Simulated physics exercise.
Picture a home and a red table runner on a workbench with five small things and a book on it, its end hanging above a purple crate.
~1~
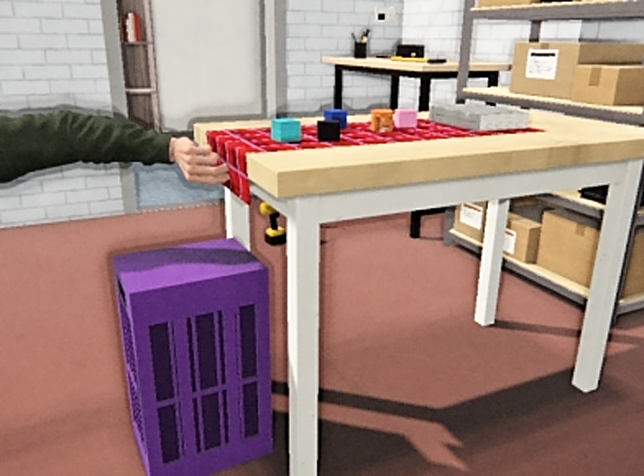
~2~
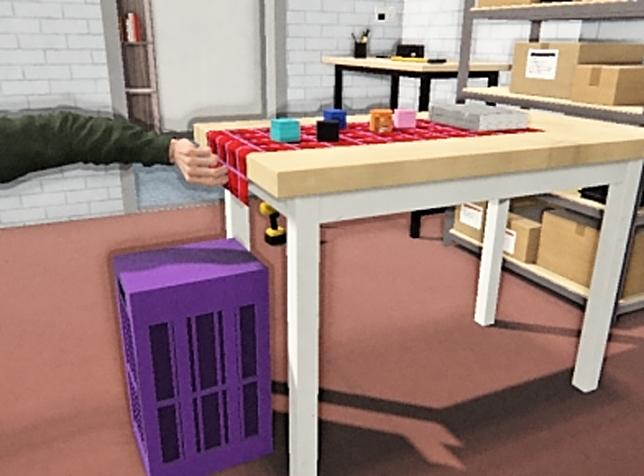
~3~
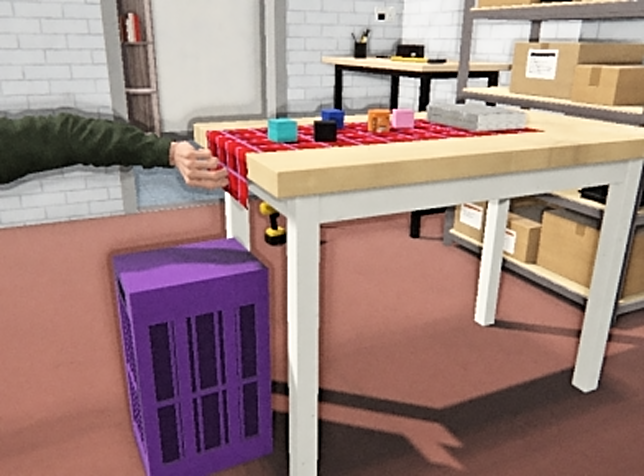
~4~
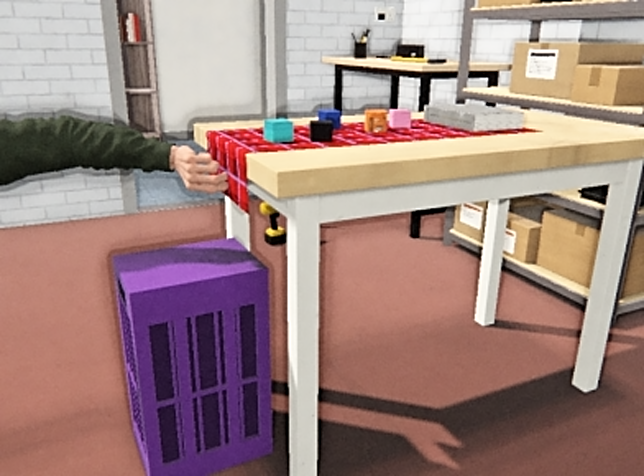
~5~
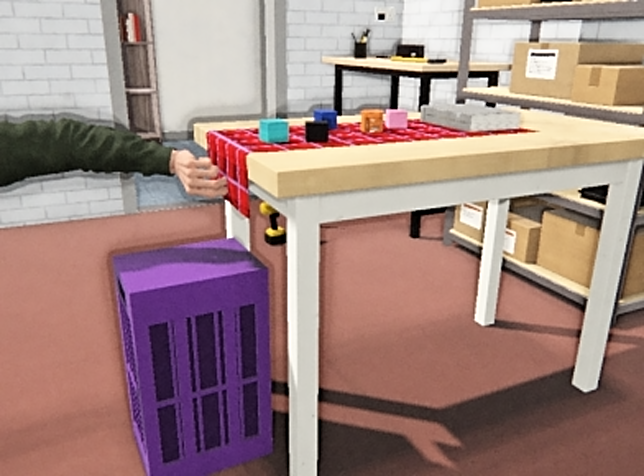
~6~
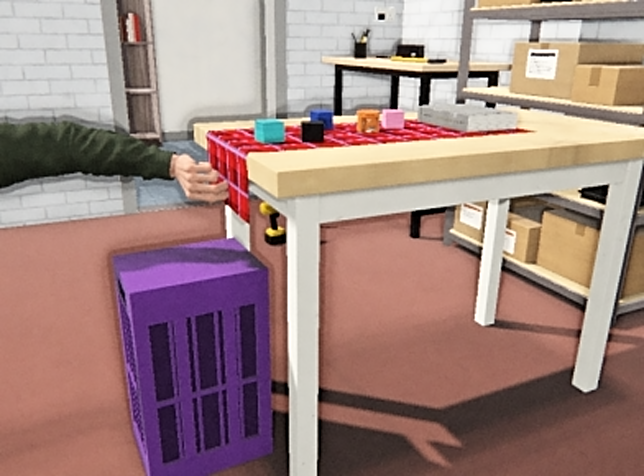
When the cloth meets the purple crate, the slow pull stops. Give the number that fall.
One ends up below.
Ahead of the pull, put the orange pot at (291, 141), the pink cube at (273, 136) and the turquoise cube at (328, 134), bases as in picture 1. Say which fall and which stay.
The orange pot will end up down, the pink cube will end up down, and the turquoise cube will stay where it is.
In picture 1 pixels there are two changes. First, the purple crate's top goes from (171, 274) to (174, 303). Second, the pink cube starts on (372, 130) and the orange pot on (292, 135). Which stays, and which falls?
The pink cube keeps its place on top, the orange pot falls.
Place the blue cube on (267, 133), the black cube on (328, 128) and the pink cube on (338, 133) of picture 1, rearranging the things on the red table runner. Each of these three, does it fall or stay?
Result - the blue cube comes off, the black cube stays put, and the pink cube stays put.
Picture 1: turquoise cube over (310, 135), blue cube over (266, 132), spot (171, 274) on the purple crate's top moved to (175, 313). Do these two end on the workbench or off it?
Turquoise cube: Lost; blue cube: Lost.
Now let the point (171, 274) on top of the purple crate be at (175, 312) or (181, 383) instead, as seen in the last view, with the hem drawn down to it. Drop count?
2 and 4.
A little later, hem near (227, 236); all still up.
Next, hem on the crate; turquoise cube gone.
When it is over, hem on the crate; turquoise cube gone. It carries off one.
